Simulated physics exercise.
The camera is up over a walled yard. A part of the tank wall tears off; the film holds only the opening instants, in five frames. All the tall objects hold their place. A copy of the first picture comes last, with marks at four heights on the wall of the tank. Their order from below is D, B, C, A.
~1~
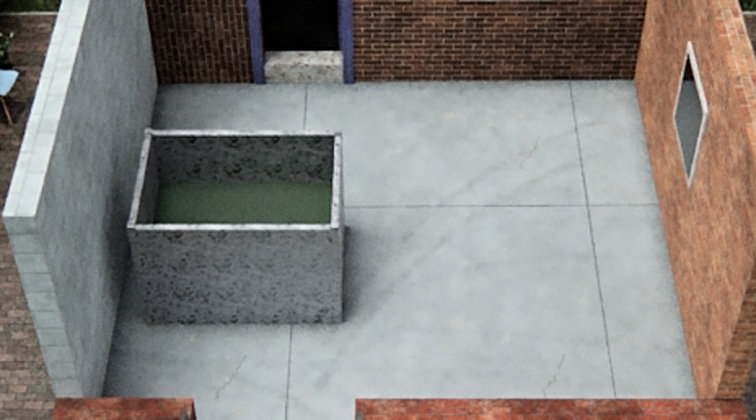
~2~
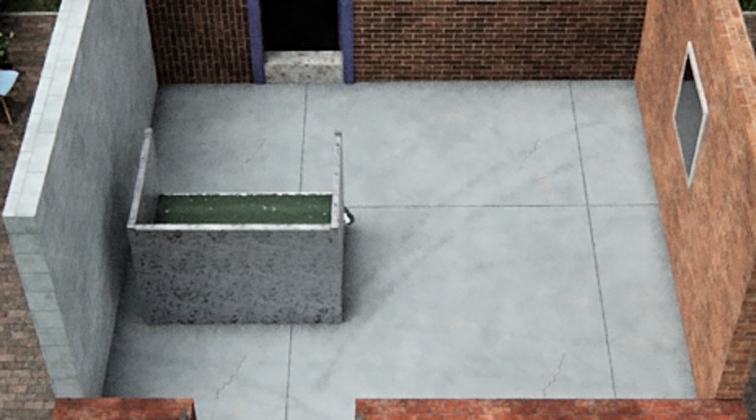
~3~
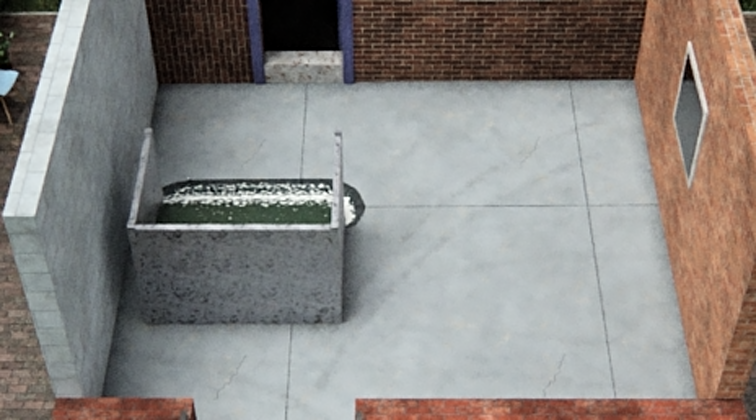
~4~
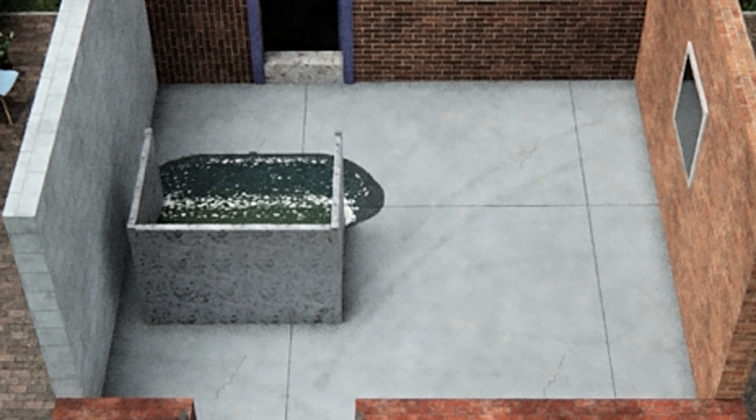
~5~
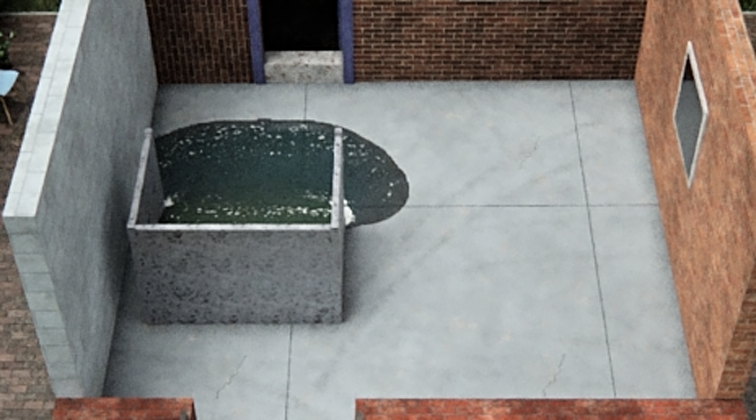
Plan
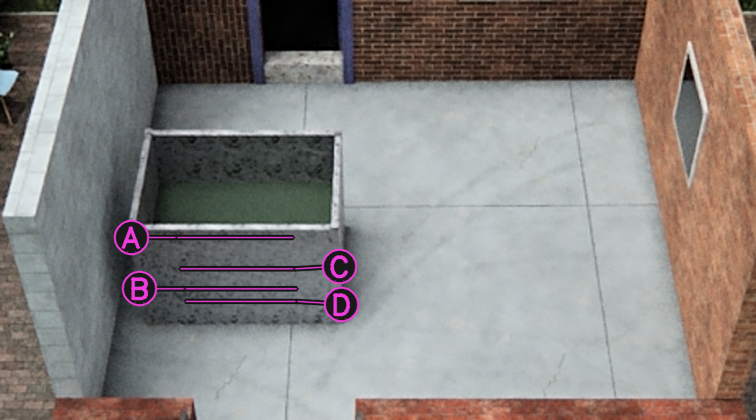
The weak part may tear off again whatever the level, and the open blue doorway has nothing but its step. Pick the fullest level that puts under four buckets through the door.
B.
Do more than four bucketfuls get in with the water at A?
Yes, that goes wrong.
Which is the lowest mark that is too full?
C it is.
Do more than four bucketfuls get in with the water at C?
Yes, it does.
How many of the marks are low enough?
Two of the four.
On the marked copy, A at (234, 237); B at (240, 288); C at (237, 268); D at (241, 301); from the bottom up D, B, C, A.
With A, dozens of bucketfuls pour in.
With B, a splash gets over, under a bucket.
With C, about 8 bucketfuls get in.
With D, nothing gets over.
